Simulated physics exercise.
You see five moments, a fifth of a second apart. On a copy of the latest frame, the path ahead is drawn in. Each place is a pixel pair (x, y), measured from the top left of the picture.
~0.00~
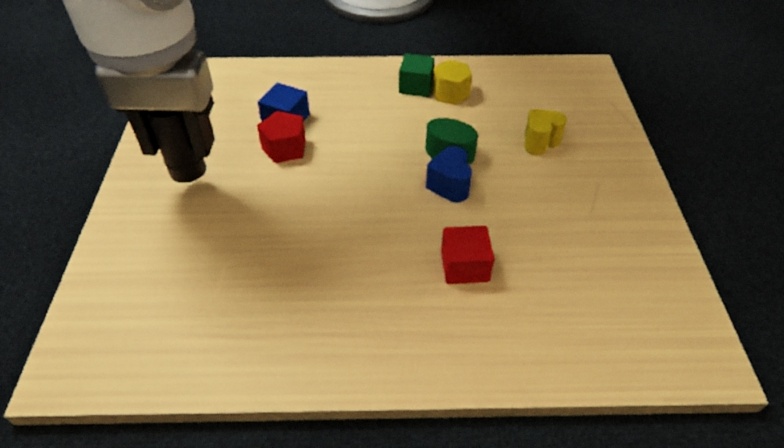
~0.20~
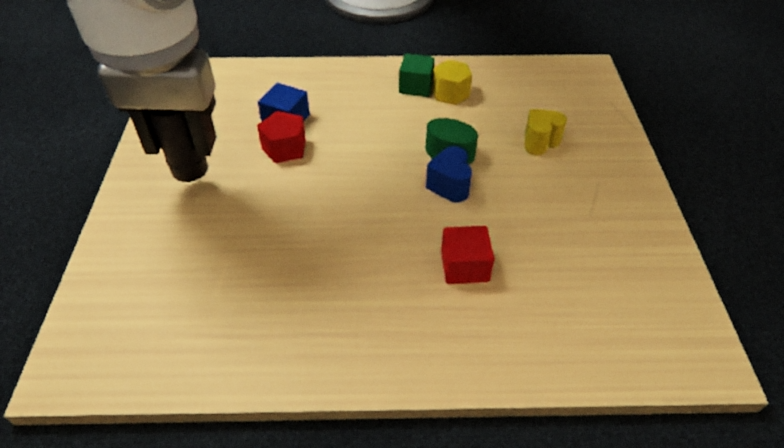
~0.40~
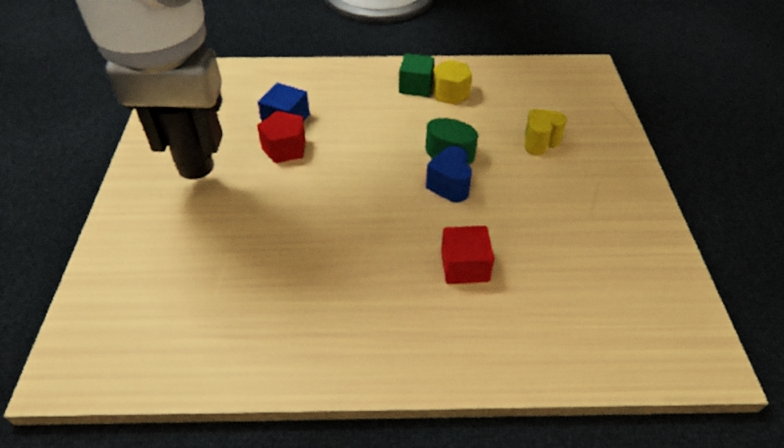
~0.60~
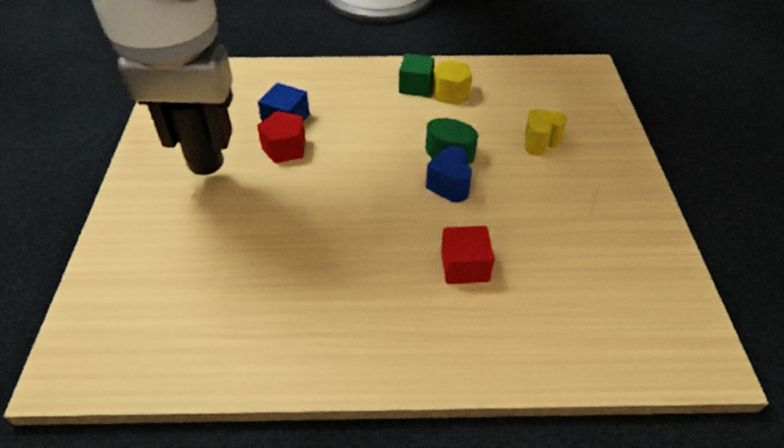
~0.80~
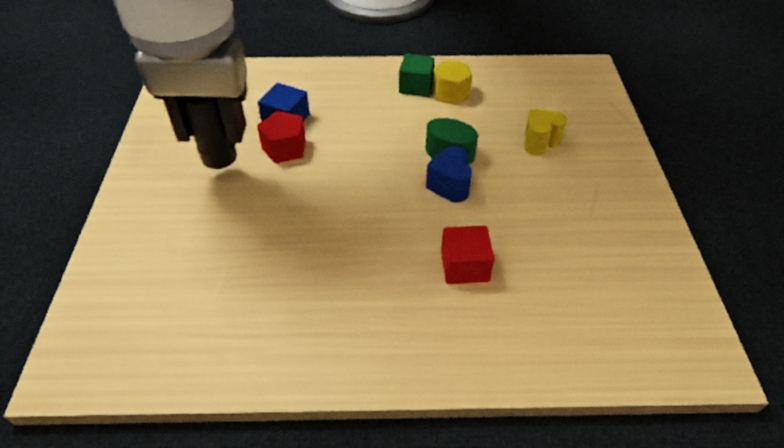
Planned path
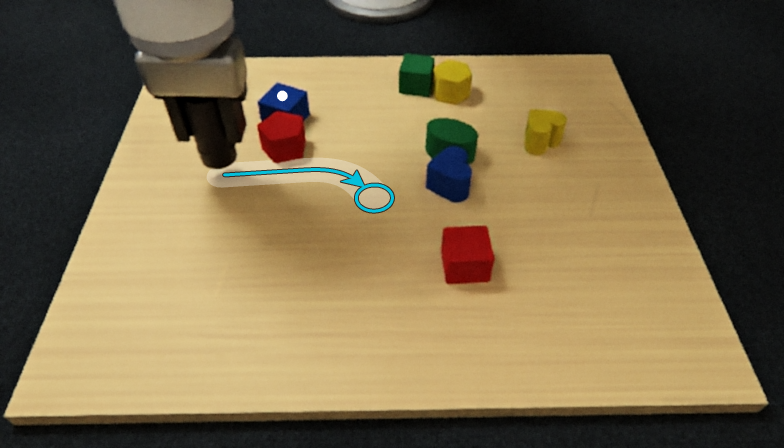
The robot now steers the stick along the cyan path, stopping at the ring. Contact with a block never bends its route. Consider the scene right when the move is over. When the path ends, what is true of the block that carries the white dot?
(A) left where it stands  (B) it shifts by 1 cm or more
A
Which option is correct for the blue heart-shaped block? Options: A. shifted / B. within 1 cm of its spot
B
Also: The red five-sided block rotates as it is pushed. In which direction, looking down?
Direction: Anticlockwise.
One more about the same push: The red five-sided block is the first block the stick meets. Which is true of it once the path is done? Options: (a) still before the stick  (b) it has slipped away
I choose b.
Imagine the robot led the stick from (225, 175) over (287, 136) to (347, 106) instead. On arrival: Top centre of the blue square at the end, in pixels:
Its top centre is at about (299, 79).
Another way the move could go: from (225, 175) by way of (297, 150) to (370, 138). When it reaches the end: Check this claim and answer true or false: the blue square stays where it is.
Answer: False.
Drawn move, from (225, 175) by way of (281, 171) and (335, 171) to (374, 198); the dot is on the blue square.
On the path given first. One third of the way, stick at (279, 155); red five-sided block at (291, 122), turned 25° anticlockwise.
Two thirds of the way, stick at (336, 155); red five-sided block at (299, 122), turned 55° anticlockwise.
At the end, stick at (374, 181); red five-sided block at (299, 122), turned 55° anticlockwise; blue square still; blue heart-shaped block still.
